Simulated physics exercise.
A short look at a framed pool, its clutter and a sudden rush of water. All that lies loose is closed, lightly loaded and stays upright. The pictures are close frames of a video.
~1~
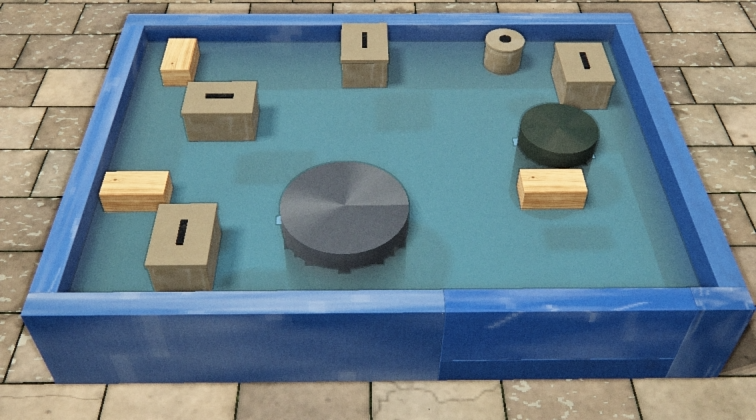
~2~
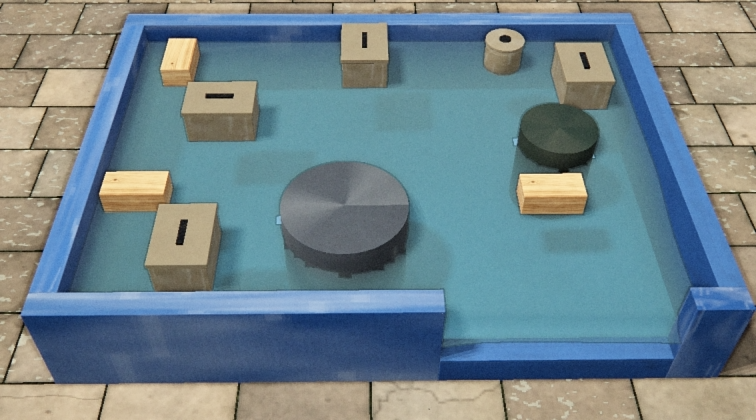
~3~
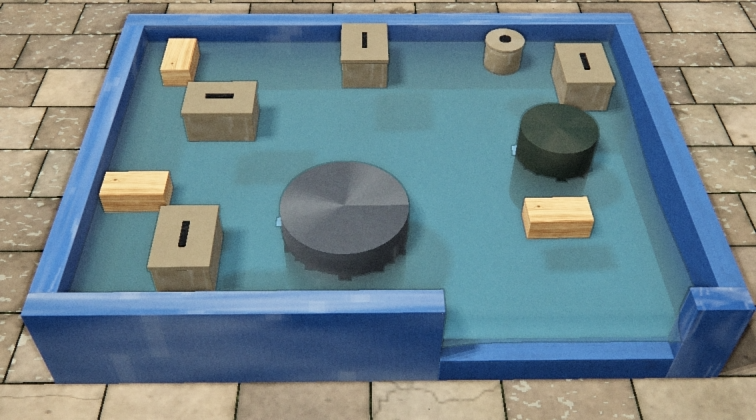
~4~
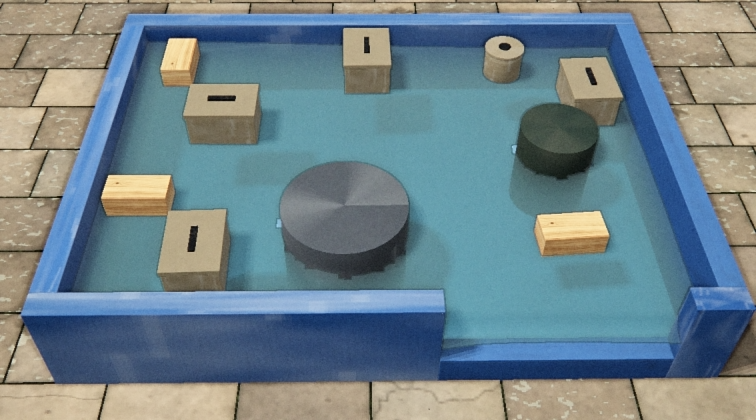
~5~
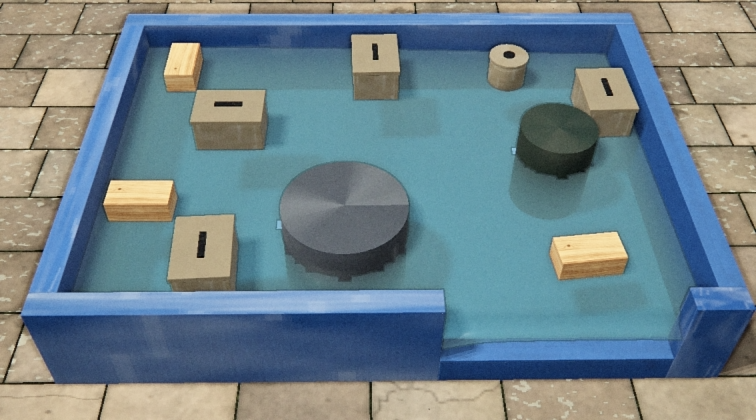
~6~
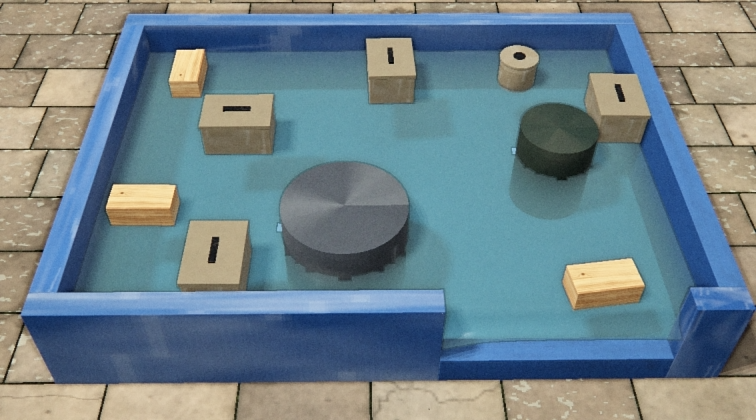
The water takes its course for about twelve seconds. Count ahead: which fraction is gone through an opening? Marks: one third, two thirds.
That comes to less than a third.
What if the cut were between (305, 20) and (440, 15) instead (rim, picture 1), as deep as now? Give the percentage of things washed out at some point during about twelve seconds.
I make it 50 per cent.
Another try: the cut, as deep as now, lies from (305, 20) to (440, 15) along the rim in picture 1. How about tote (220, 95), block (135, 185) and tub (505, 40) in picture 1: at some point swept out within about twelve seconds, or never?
As listed: Out, still in, out.
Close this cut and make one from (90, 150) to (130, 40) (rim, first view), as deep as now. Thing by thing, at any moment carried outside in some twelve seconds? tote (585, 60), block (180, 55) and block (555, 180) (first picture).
One after the other: Stays, gone, kept in.
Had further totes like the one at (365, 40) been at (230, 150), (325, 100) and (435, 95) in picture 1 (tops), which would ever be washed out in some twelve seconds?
As listed: Left behind, yes, out.
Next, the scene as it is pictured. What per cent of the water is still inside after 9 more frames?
Close to 66 %.
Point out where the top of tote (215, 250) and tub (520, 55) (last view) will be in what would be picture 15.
Near (252, 255) and (545, 79).
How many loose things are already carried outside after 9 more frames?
It comes to 1.
A moment on, 1 of 8 are out; 7 afloat.
Next, 1 of 8 are out; 7 afloat.
Later, 2 of 8 are out; 6 afloat.
In the end, 2 of 8 are out; 6 afloat.
